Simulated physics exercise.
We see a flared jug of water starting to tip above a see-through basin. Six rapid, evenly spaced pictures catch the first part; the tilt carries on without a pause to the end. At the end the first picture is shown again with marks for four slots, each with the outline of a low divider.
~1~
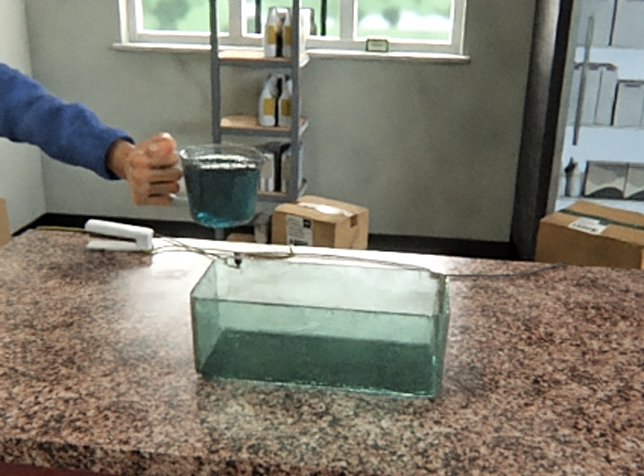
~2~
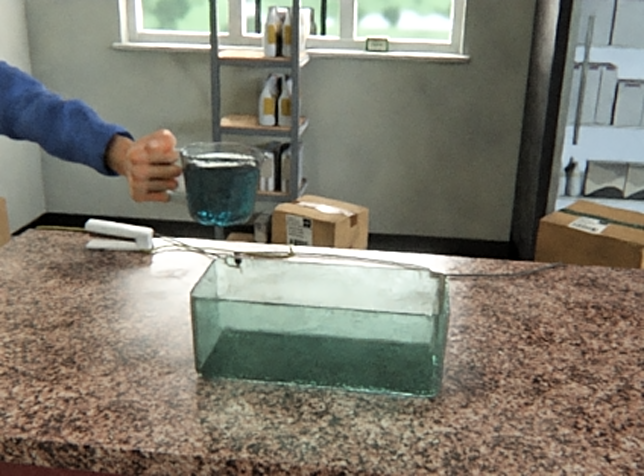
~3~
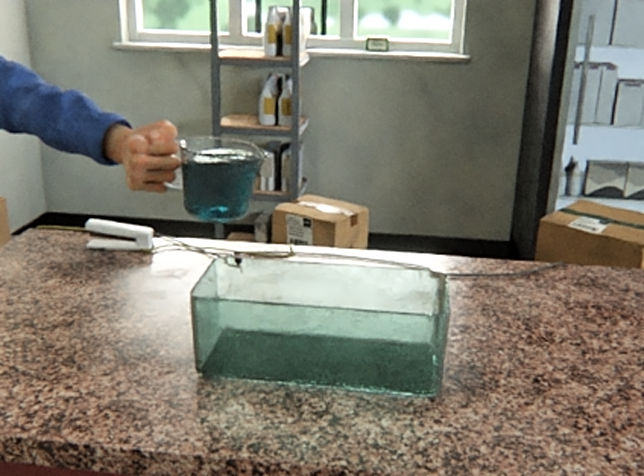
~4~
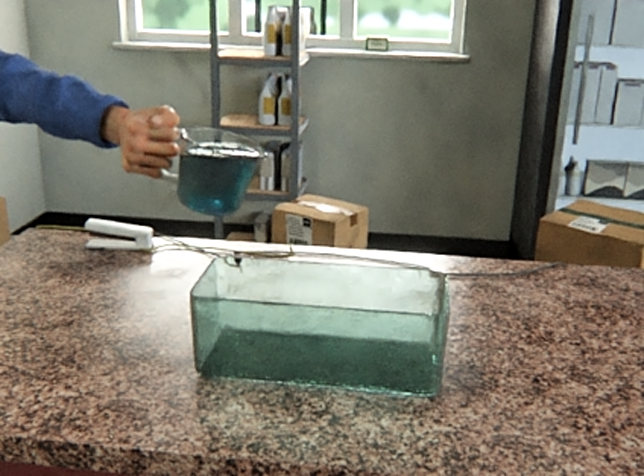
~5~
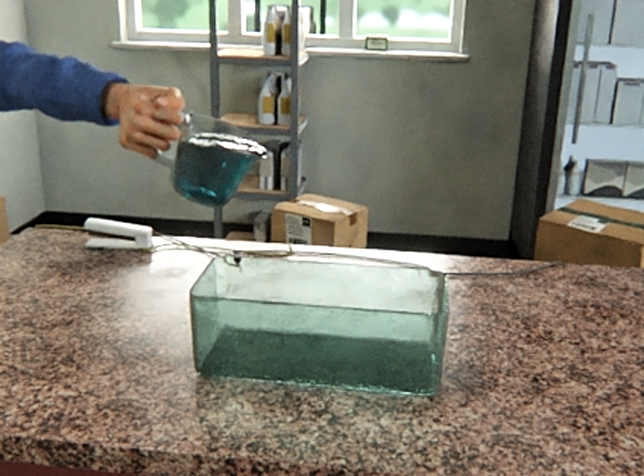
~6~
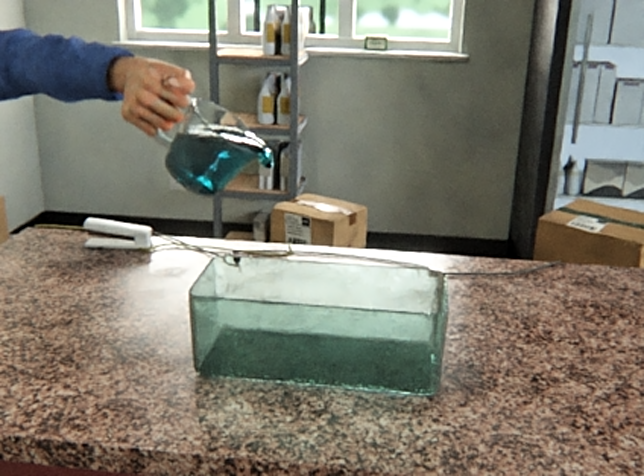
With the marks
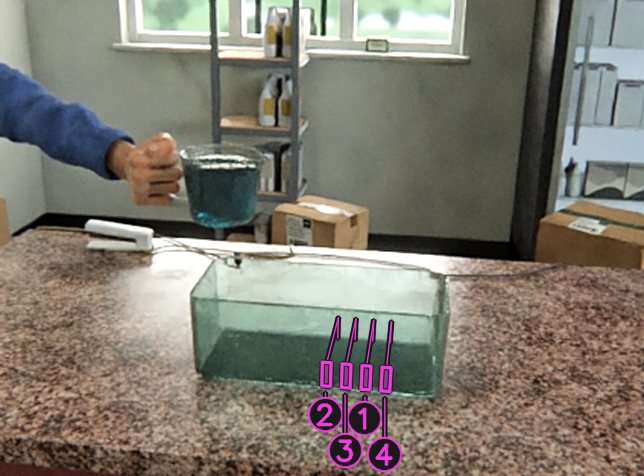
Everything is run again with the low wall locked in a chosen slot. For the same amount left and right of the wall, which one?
Take 3.
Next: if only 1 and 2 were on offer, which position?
That would be 2.
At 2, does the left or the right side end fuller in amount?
The right one.
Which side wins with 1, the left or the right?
The left side.
In magenta, 1 at (364, 396); 2 at (325, 392); 3 at (345, 394); 4 at (384, 398).
With 1, about 90 % ends left of the wall and 7 % right of it; 3 % is lost outside.
With 2, about 17 % ends left of the wall and 81 % right of it.
With 3, about 50 % ends left of the wall and 48 % right of it; 3 % is lost outside.
With 4, about 84 % ends left of the wall and 11 % right of it; 5 % is lost outside.
